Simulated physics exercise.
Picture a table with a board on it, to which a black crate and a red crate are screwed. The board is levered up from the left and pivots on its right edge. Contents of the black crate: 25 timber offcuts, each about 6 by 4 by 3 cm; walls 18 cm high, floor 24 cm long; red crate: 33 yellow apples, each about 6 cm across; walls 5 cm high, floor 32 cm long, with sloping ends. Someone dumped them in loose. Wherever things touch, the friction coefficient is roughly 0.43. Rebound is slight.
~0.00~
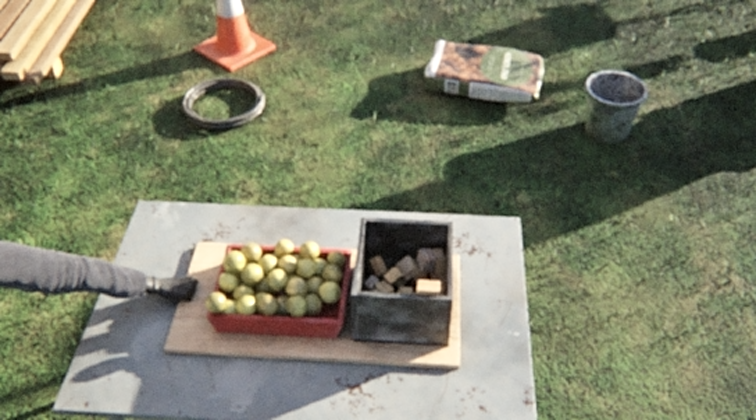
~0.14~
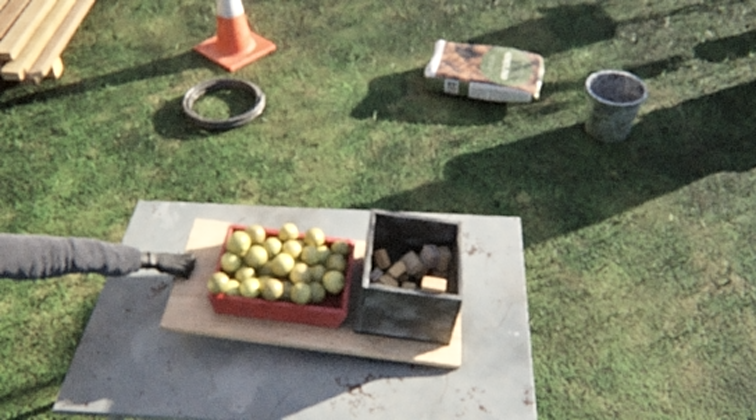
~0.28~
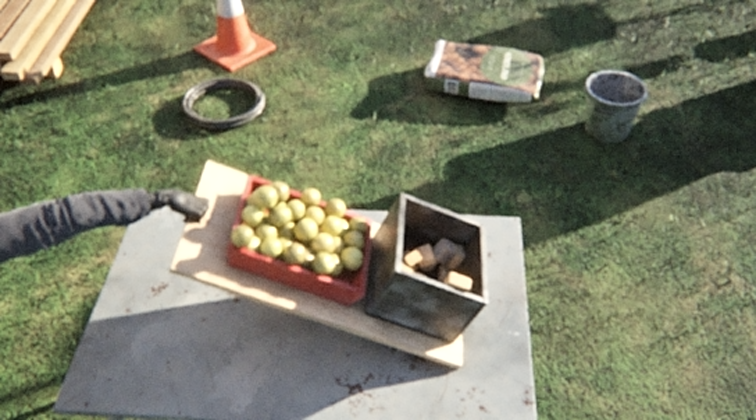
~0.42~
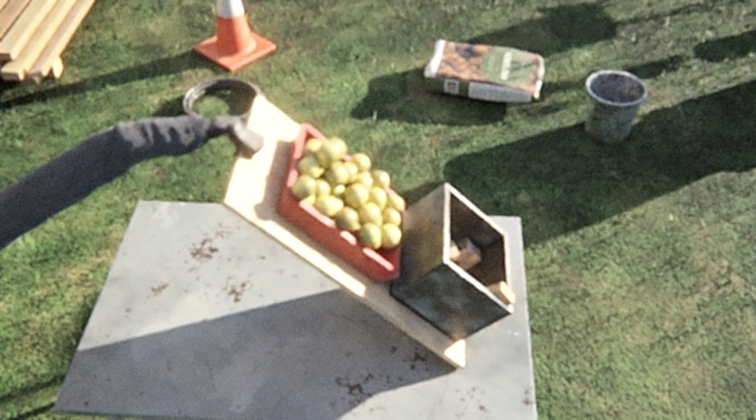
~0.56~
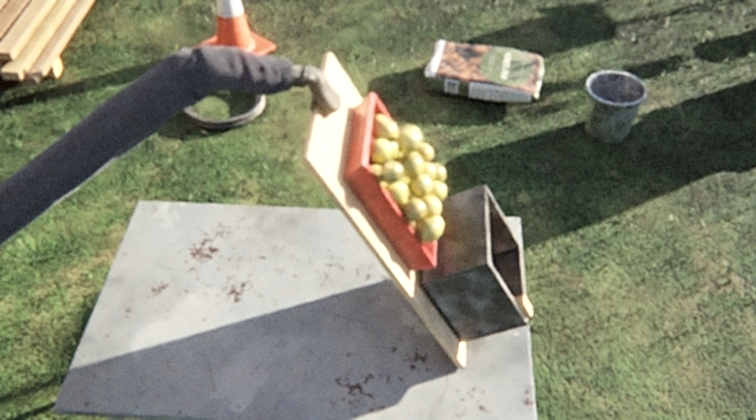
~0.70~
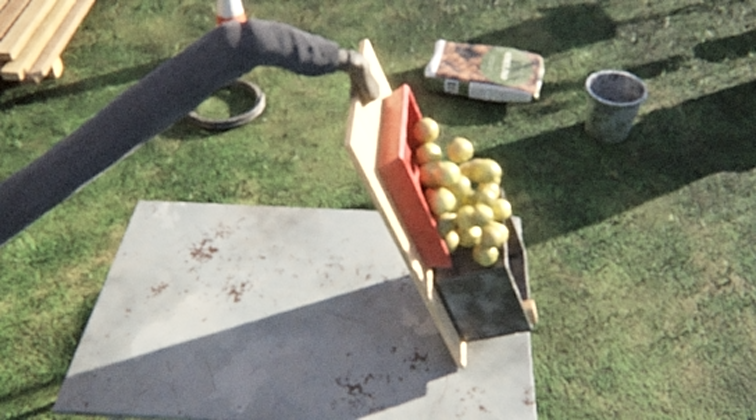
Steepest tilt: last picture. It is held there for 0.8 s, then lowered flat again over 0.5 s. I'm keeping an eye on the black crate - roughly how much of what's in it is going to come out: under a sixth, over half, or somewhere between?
Escapees: Not even a sixth.
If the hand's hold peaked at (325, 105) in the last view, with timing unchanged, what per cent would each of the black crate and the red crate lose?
In that setup the black crate sheds 0 per cent of its load, while the red crate sheds 50 per cent.
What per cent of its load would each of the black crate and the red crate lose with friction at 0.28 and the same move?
Then black crate 0, red crate 80 per cent.
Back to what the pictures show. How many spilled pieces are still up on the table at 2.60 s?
Estimated count: 3.
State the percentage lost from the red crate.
Red crate: 70%.
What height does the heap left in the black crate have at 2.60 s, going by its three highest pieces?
It reaches close to 12 cm.
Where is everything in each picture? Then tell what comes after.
In the first frame (places track the rim corner closest to us here), black crate (448, 298); red crate (339, 322); tipped 0°; all still inside.
Black crate (458, 298); red crate (343, 312); tipped 7°, in the second frame.
Black crate (483, 300); red crate (361, 291); tipped 24°, in the third frame.
Black crate (510, 309); red crate (397, 272); tipped 45°, in the fourth frame.
Black crate (526, 321); red crate (435, 263); tipped 62°, in the fifth frame.
Black crate (531, 326); red crate (452, 262); tipped 69°; 19 out, in the sixth frame.
After 1.00 s, tilt 69°; the black crate is down by 1 of 25 and the red crate is down by 22 of 33.
After 1.38 s, tilt 69°; the black crate is down by 1 of 25 and the red crate is down by 22 of 33.
After 1.92 s, tilt 5°; the black crate is down by 1 of 25 and the red crate is down by 22 of 33.
When it is over (at 2.60 s), the black crate is down by 1 of 25 and the red crate is down by 22 of 33. Asked share, 1 of 25, 4 per cent.
